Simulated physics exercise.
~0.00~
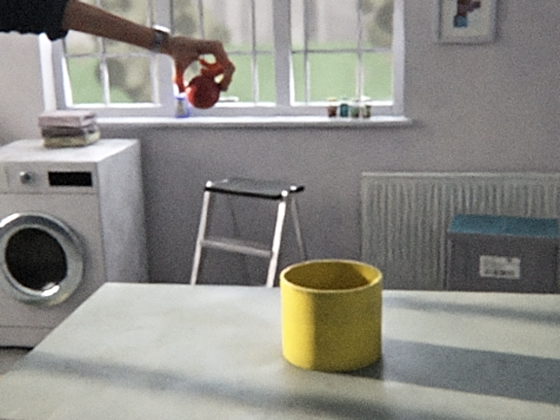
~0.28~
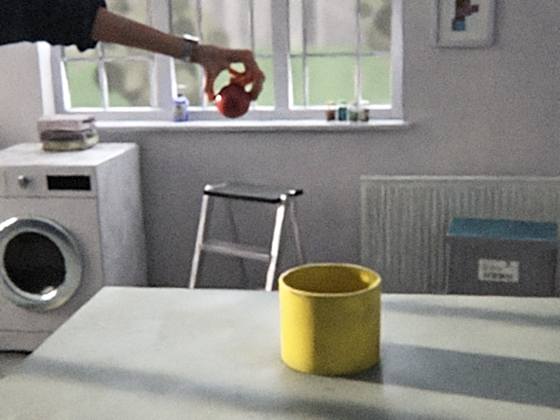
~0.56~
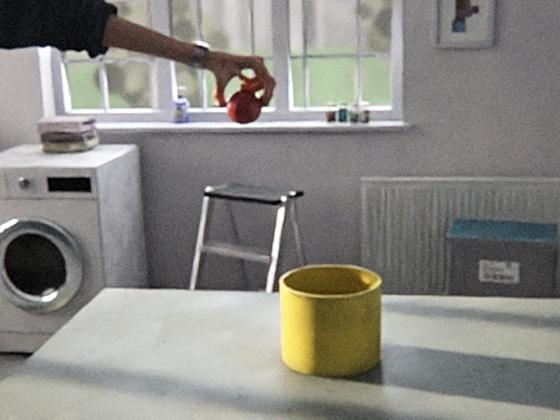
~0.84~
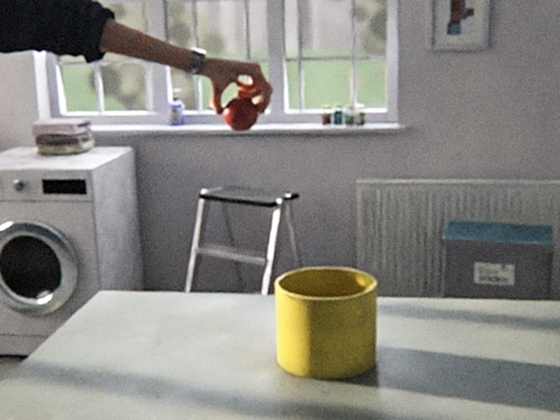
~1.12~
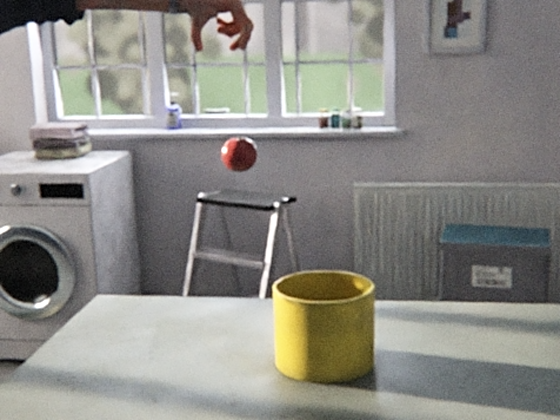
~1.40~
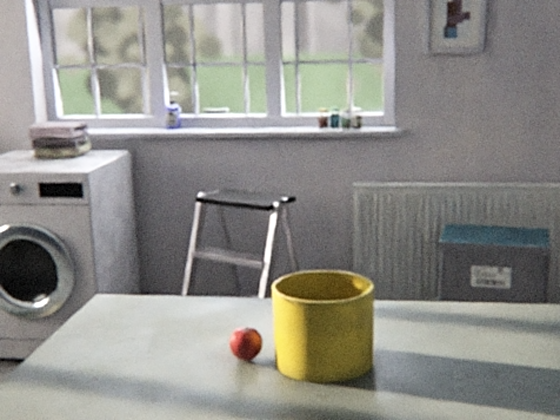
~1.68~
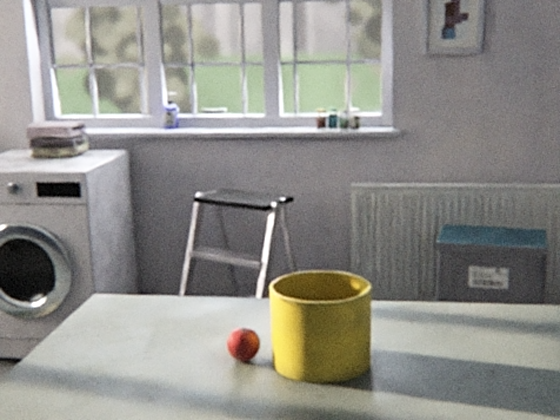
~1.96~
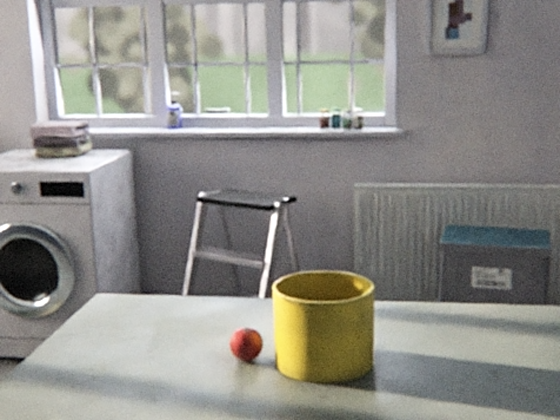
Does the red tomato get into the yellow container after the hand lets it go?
No, the tomato misses the yellow container and ends up on the table just to its left.
